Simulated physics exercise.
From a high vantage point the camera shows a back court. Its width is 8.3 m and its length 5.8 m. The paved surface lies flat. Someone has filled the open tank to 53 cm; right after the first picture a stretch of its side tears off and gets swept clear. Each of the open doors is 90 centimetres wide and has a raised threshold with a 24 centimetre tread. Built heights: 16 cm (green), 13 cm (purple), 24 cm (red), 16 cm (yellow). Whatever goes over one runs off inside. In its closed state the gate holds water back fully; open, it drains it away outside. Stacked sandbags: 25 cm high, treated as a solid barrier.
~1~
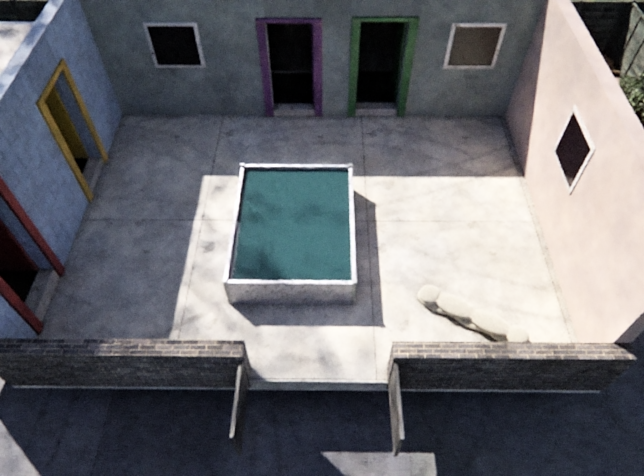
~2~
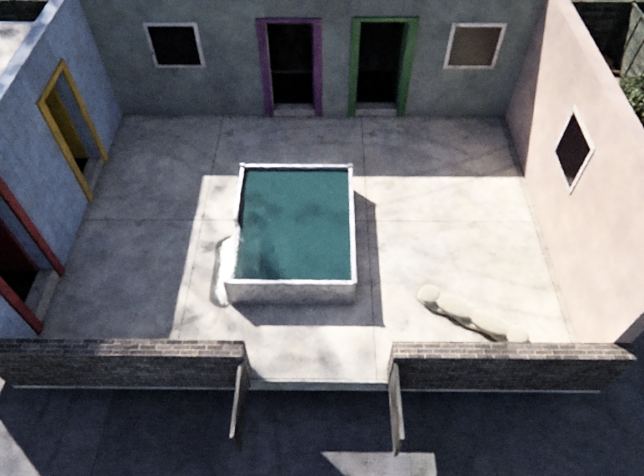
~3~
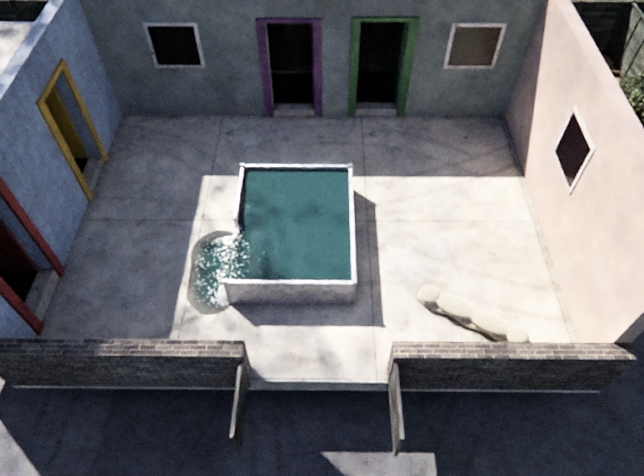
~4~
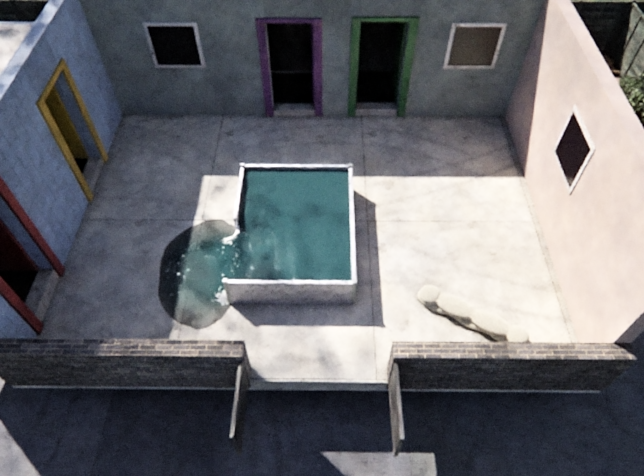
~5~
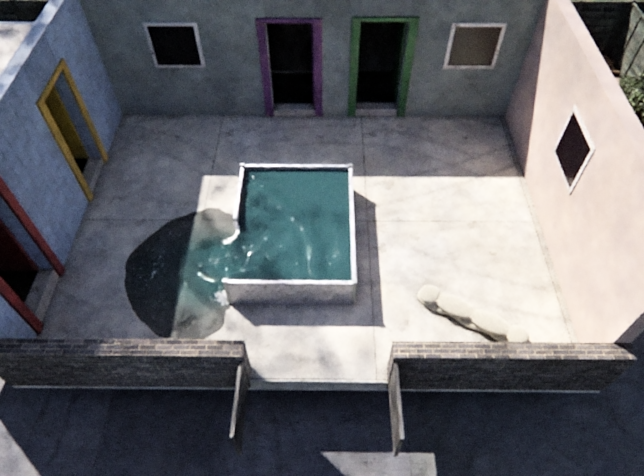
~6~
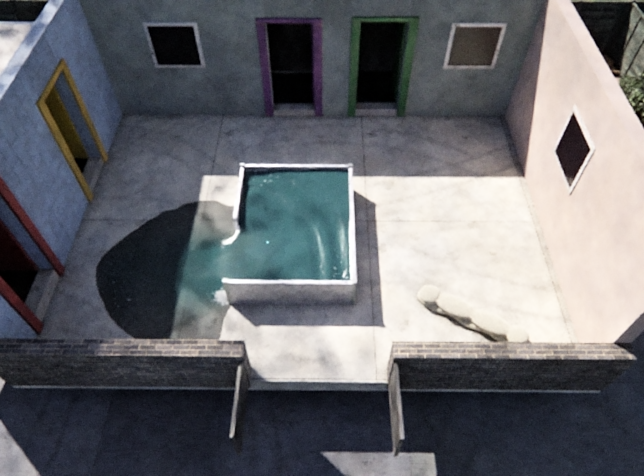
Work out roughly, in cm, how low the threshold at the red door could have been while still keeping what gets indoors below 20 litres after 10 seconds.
No lower than about 23 cm.
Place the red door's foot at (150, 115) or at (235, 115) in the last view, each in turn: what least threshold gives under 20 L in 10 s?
You'd want roughly 15 cm there first, then roughly 6.0 cm.
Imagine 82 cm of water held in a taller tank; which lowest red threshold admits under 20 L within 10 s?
You'd need a step of close to 38 cm.
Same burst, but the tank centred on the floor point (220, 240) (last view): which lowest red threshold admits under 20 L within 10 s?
It should be around 29 cm high.
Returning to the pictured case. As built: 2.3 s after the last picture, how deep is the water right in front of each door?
Centimetres: Green = 0, purple = 0, red = 27, yellow = 10.
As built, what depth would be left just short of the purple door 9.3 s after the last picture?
5.5 cm.
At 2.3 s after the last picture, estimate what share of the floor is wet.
Some 25 per cent is wet.
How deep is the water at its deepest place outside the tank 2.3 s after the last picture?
About 28 cm at most.
Then, 0.7 s after the last picture water covers 20 % of the floor, deepest (30 cm) near (221, 283); 23 cm at the red door, 0 litres in over its 24 cm threshold.
Then, 2.3 s after the last picture water covers 25 % of the floor, deepest (28 cm) near (40, 331); 27 cm at the red door, 10 litres in over its 24 cm threshold.
Then, 9.3 s after the last picture water covers 85 % of the floor, deepest (11 cm) near (121, 120); 9 cm at the red door, 15 litres in over its 24 cm threshold.
At the red door as built, the water peaked near 32 cm, 1.9 s after the last picture.
With a threshold of 20 cm, 44 litres would have come in within the 10 s; with 27 cm, 5 litres. So under 20 litres takes about 23 cm.
